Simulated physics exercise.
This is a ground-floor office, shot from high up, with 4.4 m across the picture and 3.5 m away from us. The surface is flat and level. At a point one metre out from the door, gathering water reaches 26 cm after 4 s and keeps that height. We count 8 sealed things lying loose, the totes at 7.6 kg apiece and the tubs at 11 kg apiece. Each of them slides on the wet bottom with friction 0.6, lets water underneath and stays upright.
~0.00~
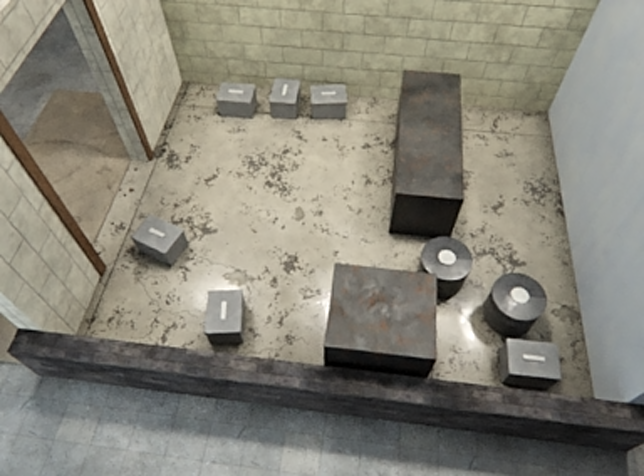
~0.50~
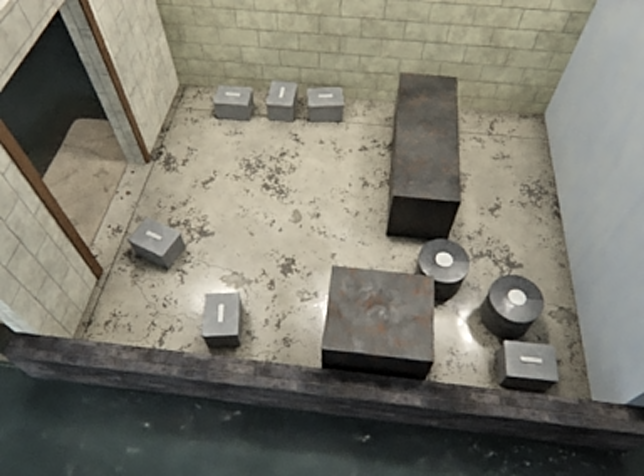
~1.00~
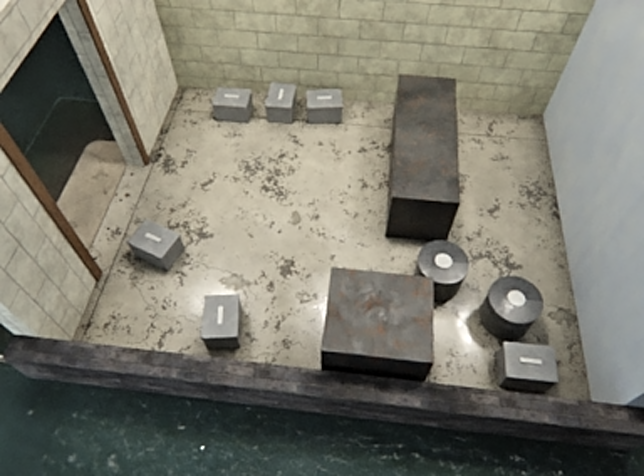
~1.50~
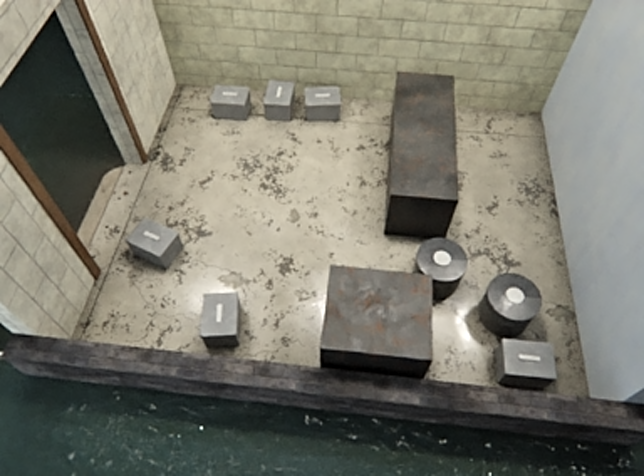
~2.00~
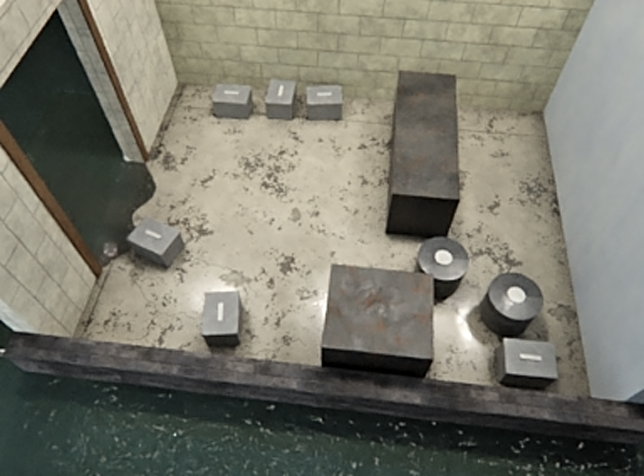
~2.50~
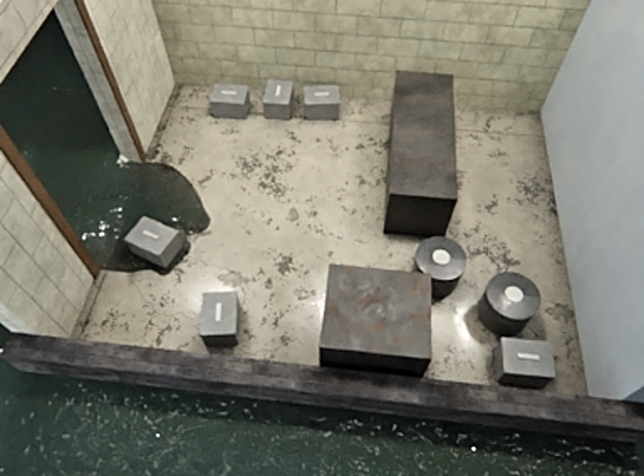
Dark water spreads through the doorway on the left and surrounds a small grey box.
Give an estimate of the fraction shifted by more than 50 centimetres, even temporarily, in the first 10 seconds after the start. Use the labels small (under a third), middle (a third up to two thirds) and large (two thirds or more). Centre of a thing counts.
Large.
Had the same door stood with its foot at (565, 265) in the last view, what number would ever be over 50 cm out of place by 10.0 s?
7.
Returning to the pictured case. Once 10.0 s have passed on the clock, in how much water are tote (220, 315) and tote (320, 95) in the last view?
Depth approx. 11 cm / 11 cm.
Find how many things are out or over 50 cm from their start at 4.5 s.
1.
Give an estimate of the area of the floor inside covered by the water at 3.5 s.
Roughly 4.0 m2 of it is wet.
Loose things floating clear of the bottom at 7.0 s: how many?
My tally comes to 6.
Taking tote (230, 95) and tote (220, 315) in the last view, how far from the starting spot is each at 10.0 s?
The first is 100 cm from its start, the second 100 cm.
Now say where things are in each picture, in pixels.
The first frame shows a tote at (534, 359), on the bottom; a tub at (447, 258) rests on the ground; 0.0 m2 under water; 0 of 8 have shifted.
The second frame shows a tote at (531, 360) rests on the ground; a tub at (444, 260) rests on the ground; 0.0 m2 under water; 0 of 8 have shifted.
The third frame shows a tote at (531, 362), on the bottom; a tub at (443, 261), on the bottom; 0.0 m2 under water; 0 of 8 have shifted.
The fourth frame shows a tote at (529, 358) rests on the ground; a tub at (442, 259), on the bottom; water covers 0.0 m2; 0 of 8 have shifted.
The fifth frame shows a tote at (530, 358), on the bottom; a tub at (443, 258), on the bottom; 0.2 m2 under water; 0 of 8 have shifted.
The sixth frame shows a tote at (528, 357) rests on the ground; a tub at (441, 258), on the bottom; water covers 0.7 m2; 0 of 8 have shifted.
After 3.5 s 0 of 8 are over 50 cm from their spots; 0 afloat.
After 4.5 s 1 of 8 are over 50 cm from their spots; 0 afloat.
After 7.0 s 3 of 8 are over 50 cm from their spots; 6 afloat.
After 10.0 s 6 of 8 are over 50 cm from their spots, and 7 have been at some point; 8 afloat.
